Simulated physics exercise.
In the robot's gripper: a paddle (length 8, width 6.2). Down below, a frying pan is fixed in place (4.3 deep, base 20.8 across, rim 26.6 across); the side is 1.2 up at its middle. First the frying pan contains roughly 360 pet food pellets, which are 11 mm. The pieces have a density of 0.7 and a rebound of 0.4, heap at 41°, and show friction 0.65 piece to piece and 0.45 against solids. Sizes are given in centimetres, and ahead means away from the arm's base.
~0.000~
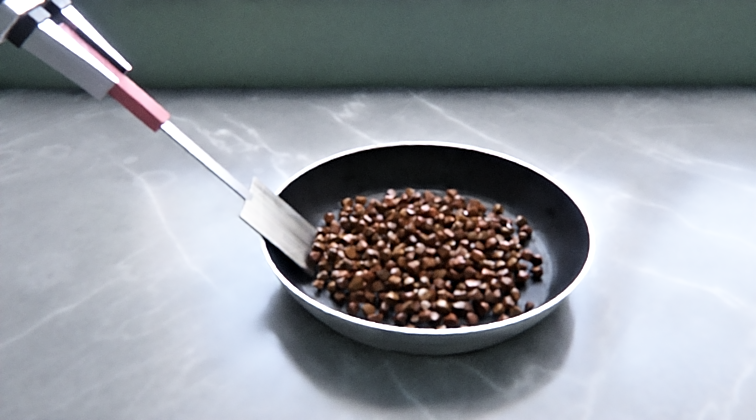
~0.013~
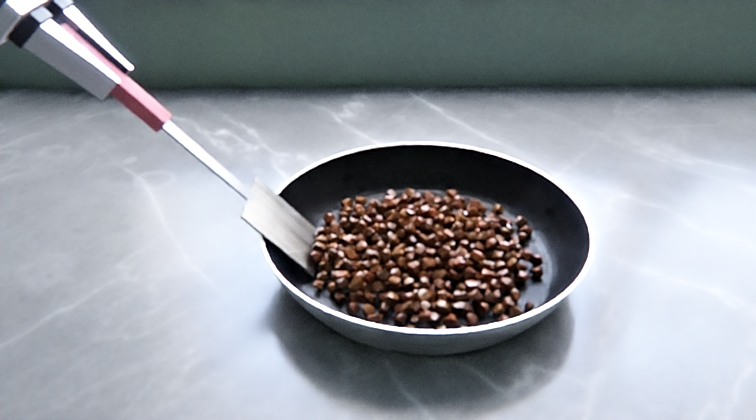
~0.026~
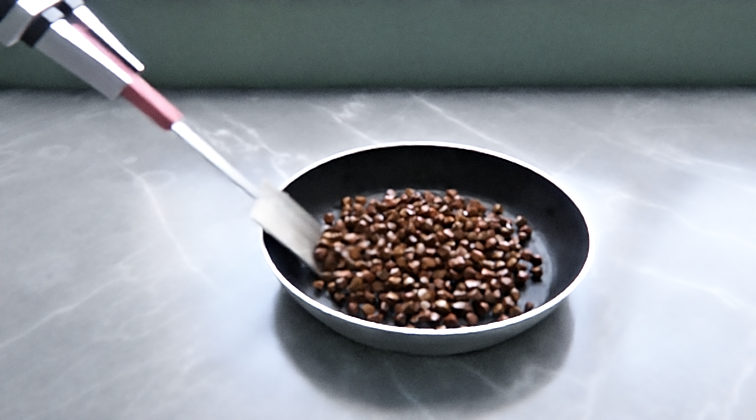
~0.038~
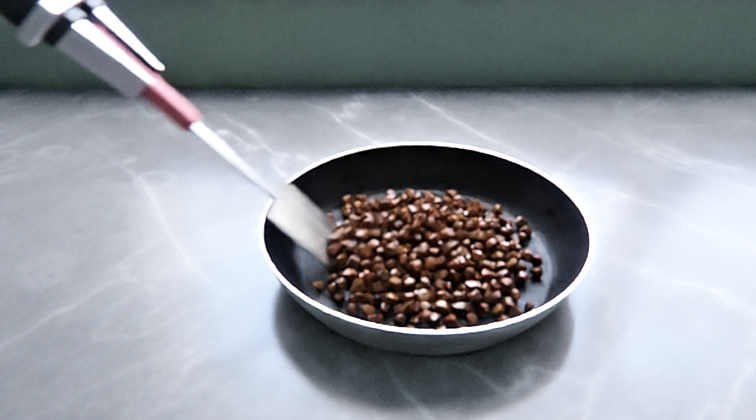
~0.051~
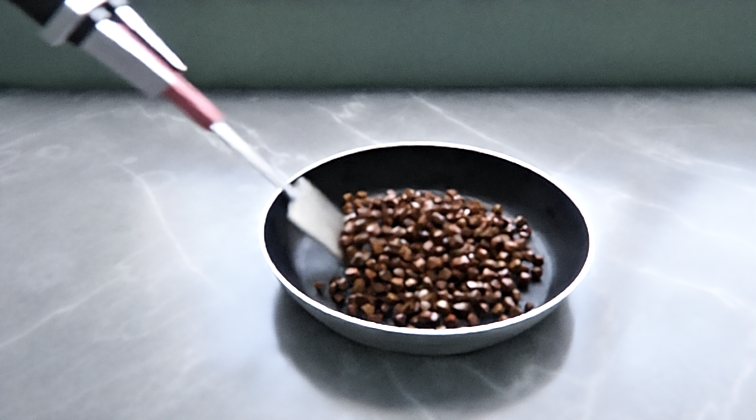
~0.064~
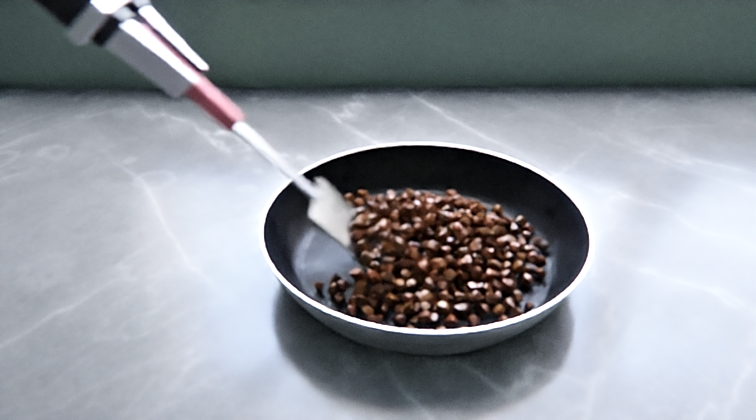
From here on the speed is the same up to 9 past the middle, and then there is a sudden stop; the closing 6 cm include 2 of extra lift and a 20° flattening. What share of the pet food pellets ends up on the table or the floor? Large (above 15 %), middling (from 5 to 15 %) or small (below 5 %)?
Middling; from 5 to 15 %.
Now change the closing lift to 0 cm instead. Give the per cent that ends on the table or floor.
I'd reckon around 5 per cent.
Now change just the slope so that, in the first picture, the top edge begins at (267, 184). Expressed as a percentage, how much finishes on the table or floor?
15 percent or thereabouts.
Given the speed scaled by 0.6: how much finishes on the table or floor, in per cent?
5 %.
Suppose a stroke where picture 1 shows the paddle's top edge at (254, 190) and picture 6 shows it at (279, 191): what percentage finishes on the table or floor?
It works out to about 0 %, more or less.
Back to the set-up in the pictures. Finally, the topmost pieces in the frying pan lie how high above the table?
It reaches roughly 5.0 cm.
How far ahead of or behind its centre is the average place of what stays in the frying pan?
I'd put it at roughly 4.5 cm toward the front.
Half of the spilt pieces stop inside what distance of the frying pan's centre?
26 cm.
After 0.10 s, sloping 49°, highest piece 6 above the table; 363 in the frying pan.
After 0.13 s, sloping 44°, highest piece 6 above the table; 363 in the frying pan.
After 0.34 s, sloping 29°, highest piece 9 above the table; 327 in the frying pan, 26 on the table or floor, 10 on the blade or in flight.
After 1.39 s, sloping 29°, highest piece 5 above the table; 327 in the frying pan, 36 on the table or floor.
In the end, 327 in the frying pan, 36 on the table or floor. That is 10 % on the table or floor.
